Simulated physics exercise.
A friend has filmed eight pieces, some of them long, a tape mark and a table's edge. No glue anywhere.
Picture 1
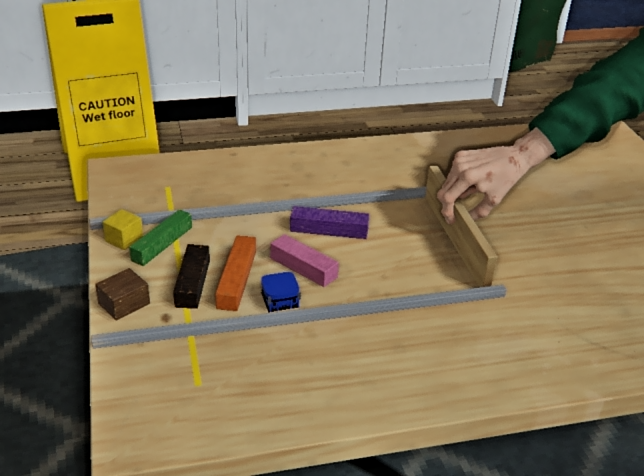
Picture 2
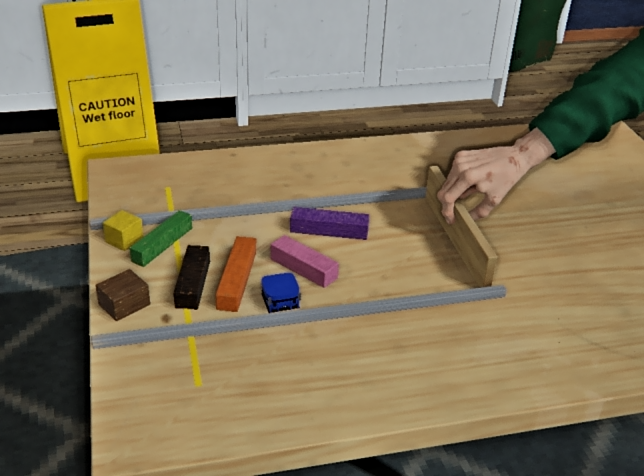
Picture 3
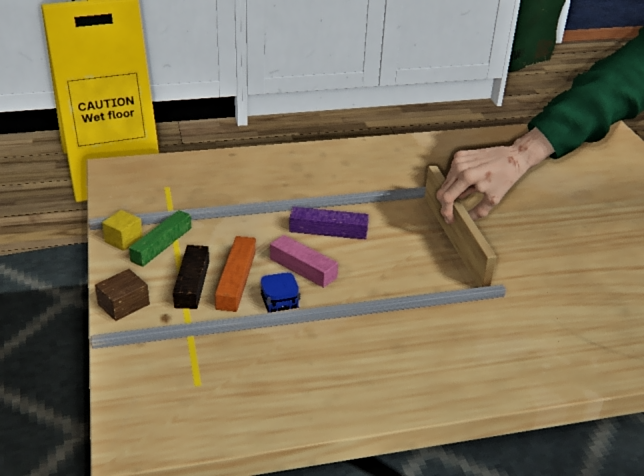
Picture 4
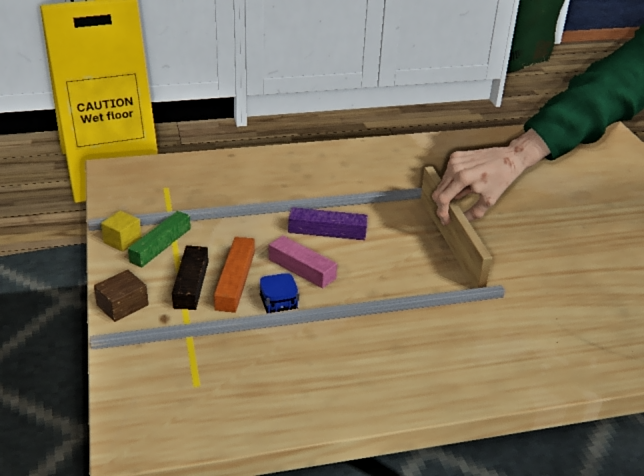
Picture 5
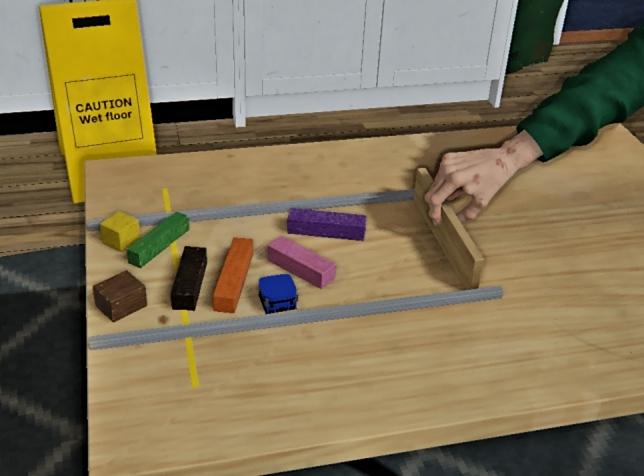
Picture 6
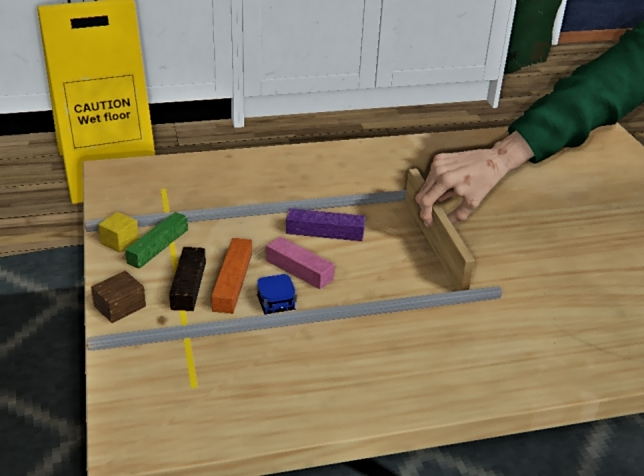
A hand slides a wooden board slightly left between two rails, toward eight still, colourful pieces.
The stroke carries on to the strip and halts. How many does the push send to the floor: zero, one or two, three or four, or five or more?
Here the number that fall off is one or two.
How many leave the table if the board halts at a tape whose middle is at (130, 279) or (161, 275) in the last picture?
It would be 4 and 3.
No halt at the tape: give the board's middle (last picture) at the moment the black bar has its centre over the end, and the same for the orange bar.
Near (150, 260) and (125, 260).
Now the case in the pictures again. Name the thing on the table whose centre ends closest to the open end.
Foremost is the green bar.
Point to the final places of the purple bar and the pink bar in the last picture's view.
First (131, 237), then (166, 274).
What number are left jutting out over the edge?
1 of them.
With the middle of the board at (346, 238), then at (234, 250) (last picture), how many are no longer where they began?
1 and 7.
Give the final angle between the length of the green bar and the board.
Near 15 degrees.
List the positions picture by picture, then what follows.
In the first picture, brown block (123, 294); yellow block (123, 230); green bar (162, 237); board (458, 225); tape (181, 271).
In the second picture, yellow block (123, 231); orange bar (237, 272).
In the third picture, green bar (161, 238); blue case (280, 293).
In the fourth picture, brown block (121, 295); board (453, 226).
In the fifth picture, yellow block (120, 232); pink bar (301, 262).
In the sixth picture, brown block (119, 296); yellow block (119, 232); green bar (158, 239); board (437, 228); tape (177, 274).
Early on, none off yet; brown block at rest near (119, 296); yellow block at rest near (119, 232); green bar at rest near (158, 239).
A while later, none off yet; brown block at rest near (119, 296); yellow block at rest near (119, 232); green bar moving near (149, 241).
Finally, the number that fall off is one or two; lost, yellow block and brown block.
